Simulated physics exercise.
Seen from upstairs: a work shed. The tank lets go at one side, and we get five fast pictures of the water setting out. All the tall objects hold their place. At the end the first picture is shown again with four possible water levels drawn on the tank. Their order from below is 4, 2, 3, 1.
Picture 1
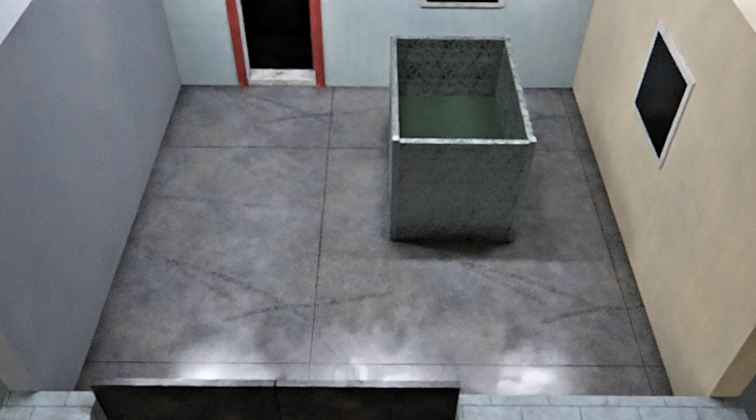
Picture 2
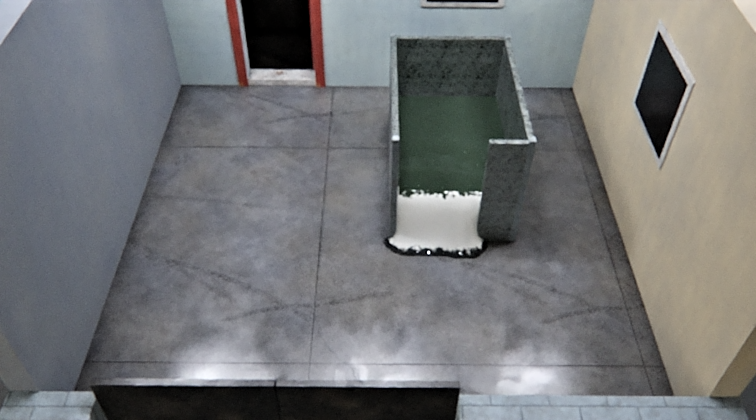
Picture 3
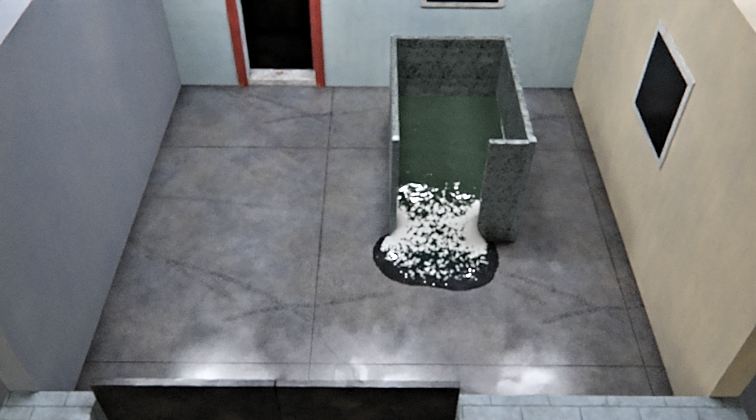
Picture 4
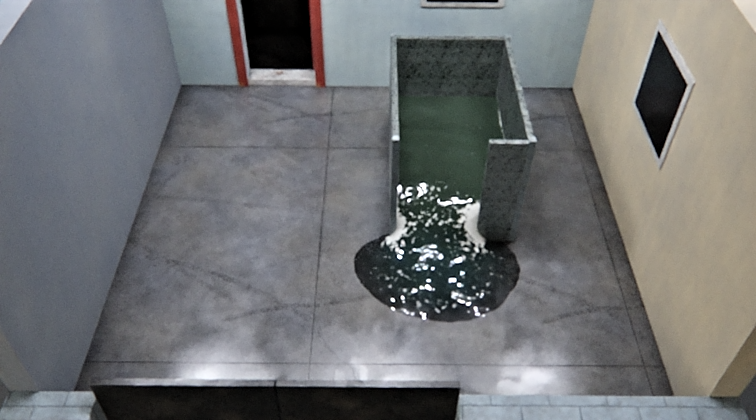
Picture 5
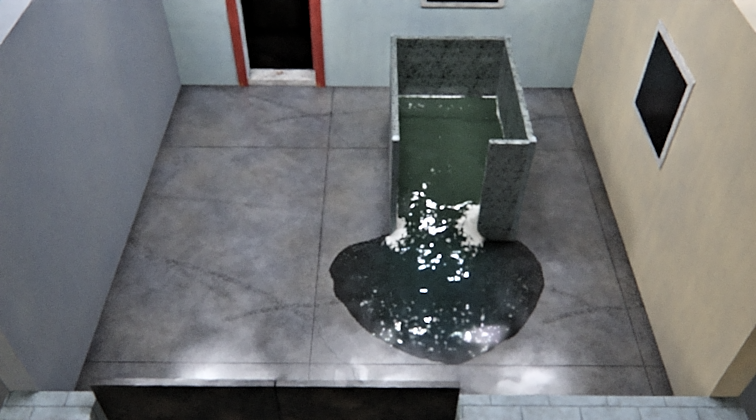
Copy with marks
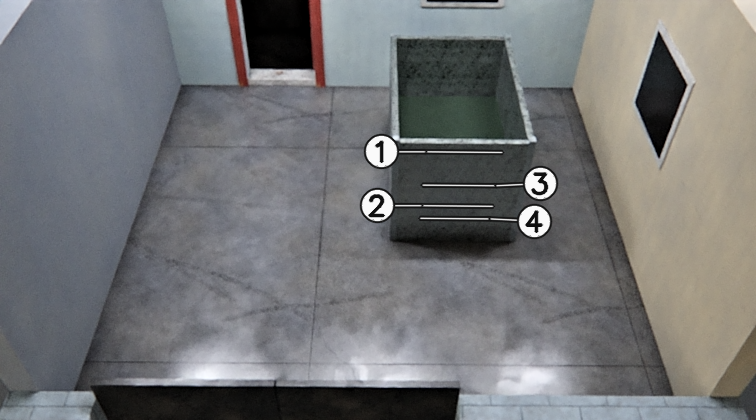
Green water pours from the open front of a tank and spreads across the grey floor.
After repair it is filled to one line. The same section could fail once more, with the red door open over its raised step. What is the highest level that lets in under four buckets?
3.
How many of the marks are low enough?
Three.
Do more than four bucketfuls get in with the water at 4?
No.
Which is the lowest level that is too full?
It is 1.
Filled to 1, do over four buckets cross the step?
Yes, that goes wrong.
On the marked copy, 1 at (463, 152); 2 at (457, 206); 3 at (459, 185); 4 at (455, 218); from the bottom up 4, 2, 3, 1.
With 1, about 10 bucketfuls get in.
With 2, nothing gets over.
With 3, a splash gets over, under a bucket.
With 4, nothing gets over.
